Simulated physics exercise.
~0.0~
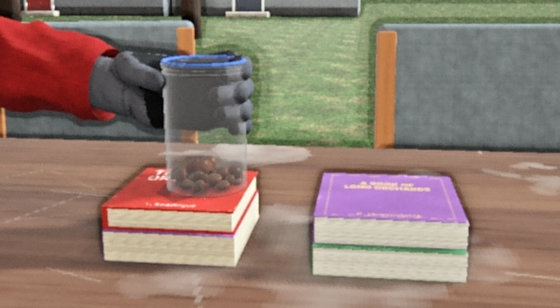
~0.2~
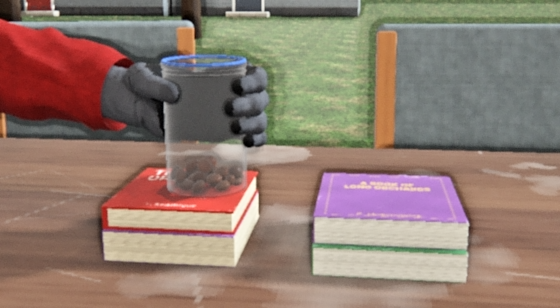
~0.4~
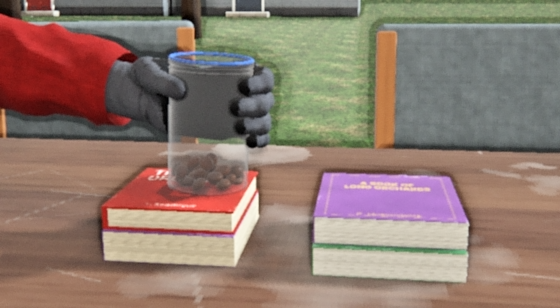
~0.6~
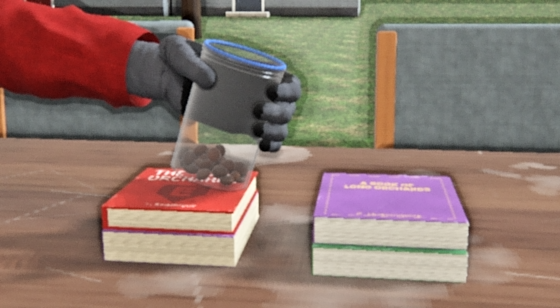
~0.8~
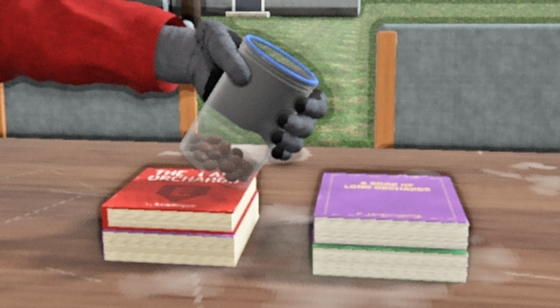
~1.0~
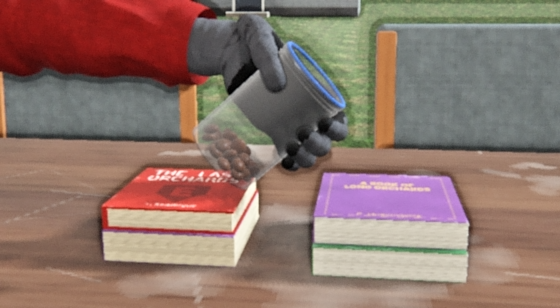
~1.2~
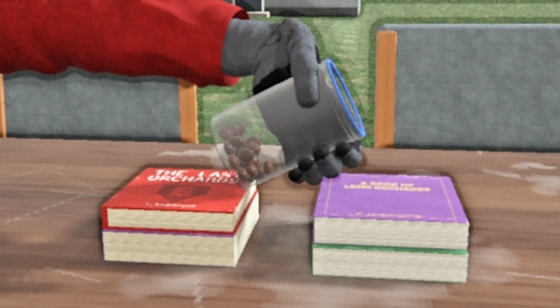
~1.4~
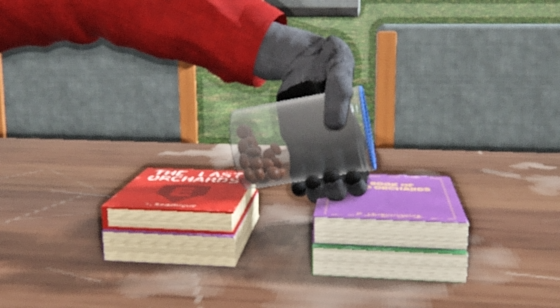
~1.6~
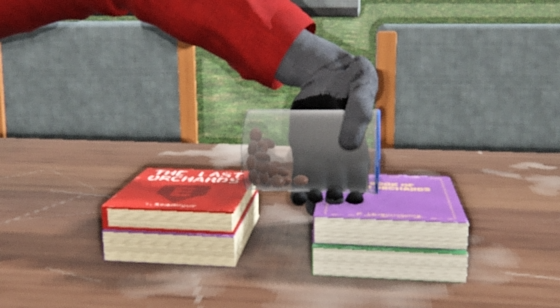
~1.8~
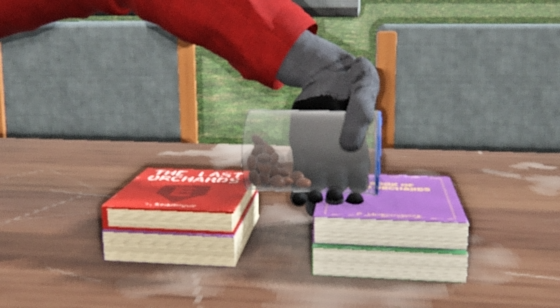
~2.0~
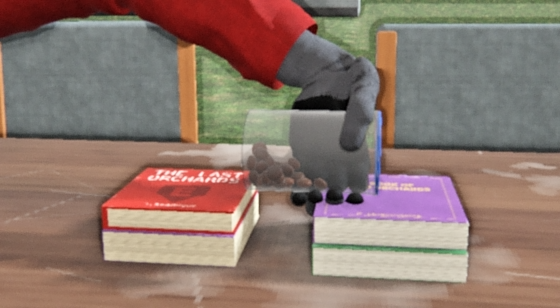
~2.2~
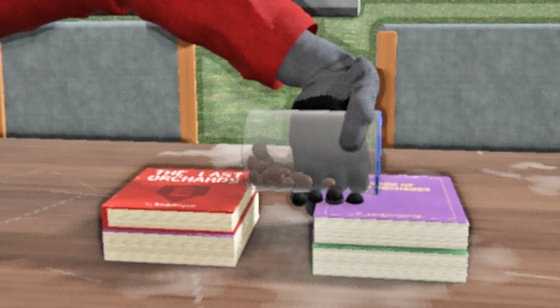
A clear jar with a blue rim, holding small dark brown pieces, stands on a red book pile at the left of a wooden table, gripped by a gray-gloved hand in a red sleeve. The steady view faces the table from the front, with a purple-topped book pile at right and gray chairs and grass behind. The hand lifts the jar slightly and tips it rightward, carrying it across the gap. The jar comes down on its side against the purple pile. The pieces slide a little along it, yet all stay inside as the hand keeps hold.
